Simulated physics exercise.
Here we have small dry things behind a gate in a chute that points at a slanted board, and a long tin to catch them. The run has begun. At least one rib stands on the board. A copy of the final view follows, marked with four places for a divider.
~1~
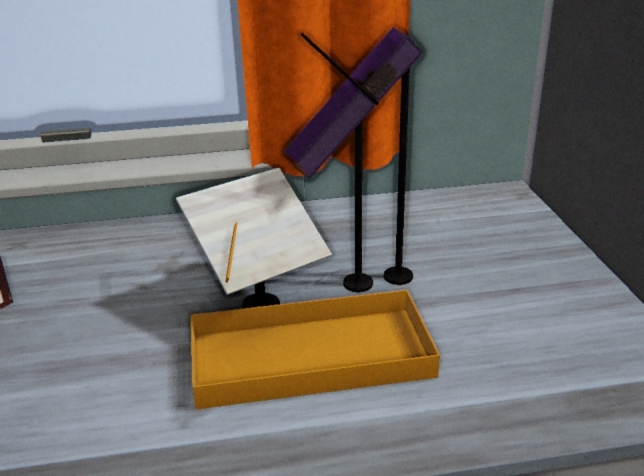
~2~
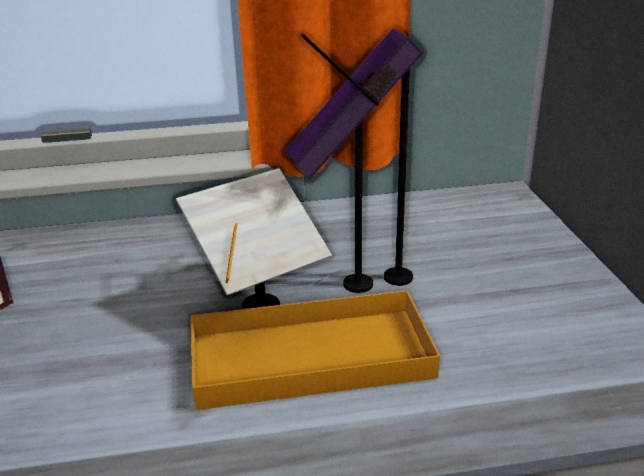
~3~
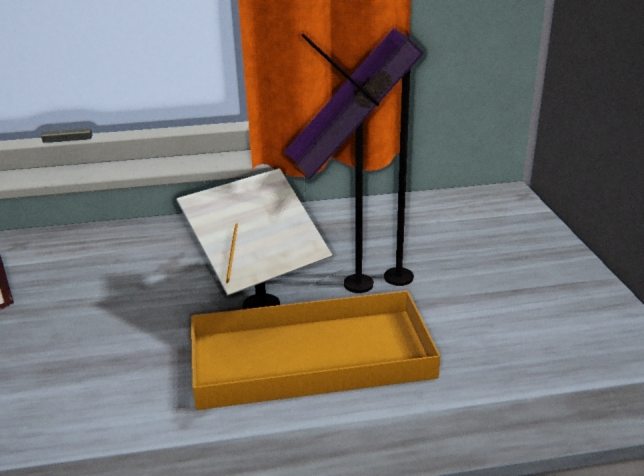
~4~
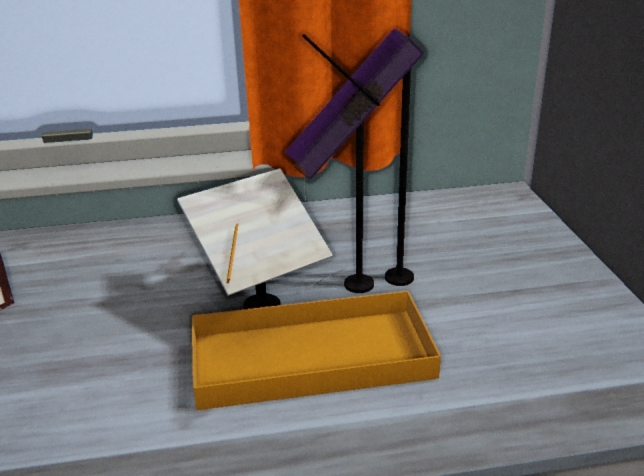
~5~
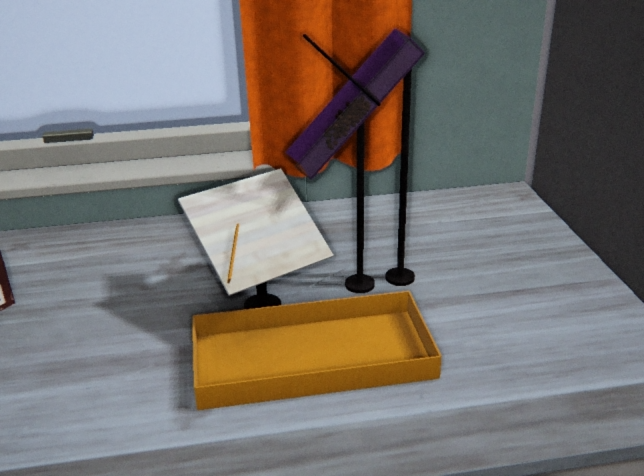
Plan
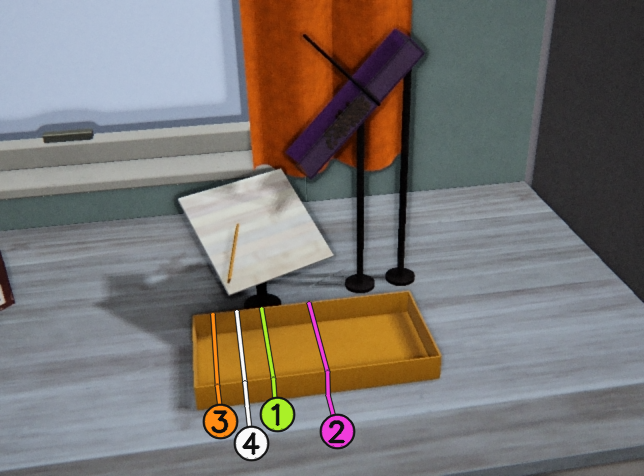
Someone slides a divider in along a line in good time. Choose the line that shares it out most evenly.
1.
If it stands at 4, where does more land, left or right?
Right.
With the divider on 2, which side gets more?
More lands on the left.
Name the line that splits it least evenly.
Here it is line 3.
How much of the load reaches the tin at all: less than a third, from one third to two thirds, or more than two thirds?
It is more than two thirds.
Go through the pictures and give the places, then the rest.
In the first frame, load behind the gate at (373, 83), allspice berries; lip of the chute at (304, 171), sloping fairly steeply.
In the second frame, middle of the board at (255, 227), tilted fairly steeply; middle of its low edge at (282, 274); of its high edge at (230, 183).
In the third frame, front corners of the tin at (194, 387) and (440, 356), empty; front of the load at (357, 101).
In the fourth frame, middle of the load at (364, 103); its front at (348, 122), about a third of the way to the lip; rib from (238, 223) to (229, 279).
In the fifth frame, middle of the load at (351, 118); its front at (330, 146), about two thirds of the way to the lip.
On the marked copy, line 1 crosses the front rim at (273, 378); line 2 crosses the front rim at (327, 371); line 3 crosses the front rim at (217, 385); line 4 crosses the front rim at (244, 381).
For line 1, of what is caught, about half on the left of the divider, about half on the right.
For line 2, of what is caught, most on the left of the divider, about a quarter on the right.
For line 3, of what is caught, a small part on the left of the divider, nearly all on the right.
For line 4, of what is caught, about a third on the left of the divider, about two thirds on the right.
